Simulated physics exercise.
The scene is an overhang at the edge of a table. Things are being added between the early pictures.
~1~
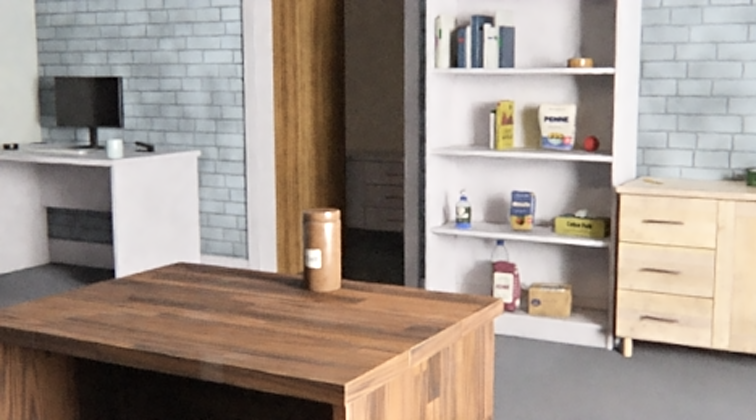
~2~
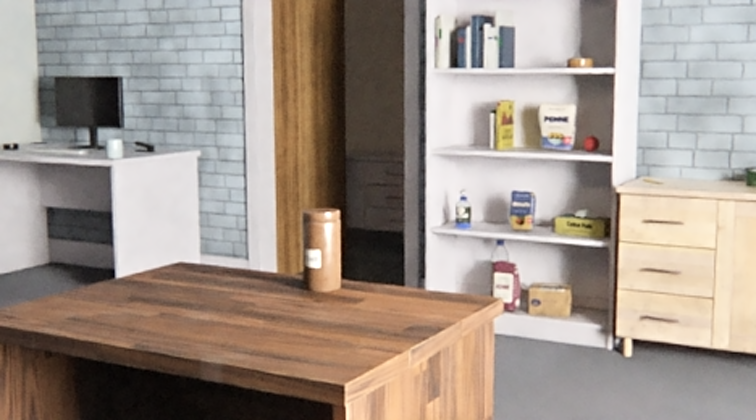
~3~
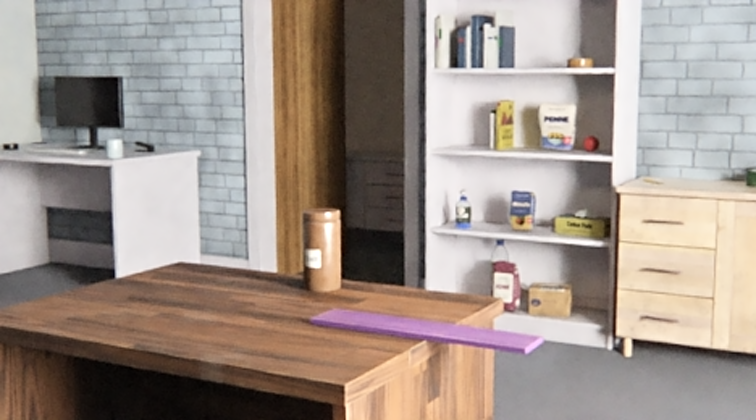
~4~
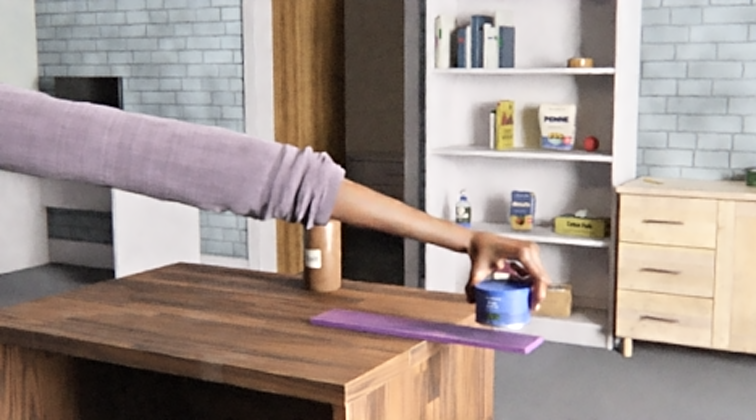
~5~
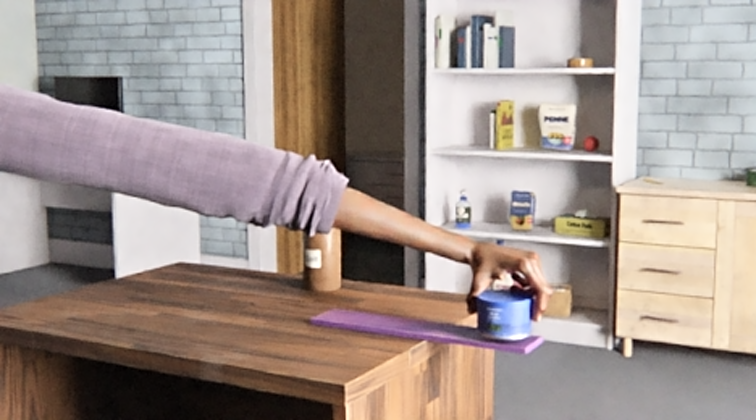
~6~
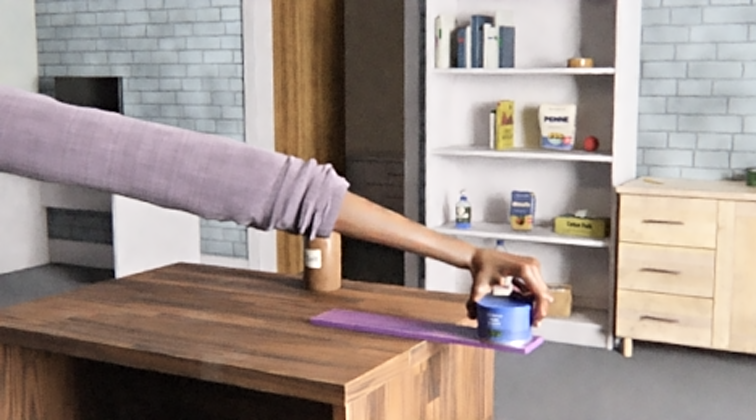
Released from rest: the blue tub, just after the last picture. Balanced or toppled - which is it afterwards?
Tumbles off.
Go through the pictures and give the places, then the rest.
In the first frame, the last thing is not in view yet; brown jar (322, 250).
In the second frame, the last thing is not in view yet; brown jar (322, 250).
In the third frame, the last thing is not in view yet; brown jar (322, 250).
The fourth frame shows still above its spot; blue tub (503, 303); brown jar (322, 250).
The fifth frame shows still above its spot; blue tub (505, 314); brown jar (322, 250).
The sixth frame shows in place under the hand; blue tub (504, 319); brown jar (322, 250).
Then, 0.40 s past the last view, blue tub now down on the floor or falling; purple board rocked 70° from its first pose.
Then, 0.60 s past the last view, purple board now down on the floor or falling.
Then, 0.80 s past the last view, things are still on the move.
Finally, down on the floor or falling, blue tub and purple board; brown jar still in place. The board goes over.
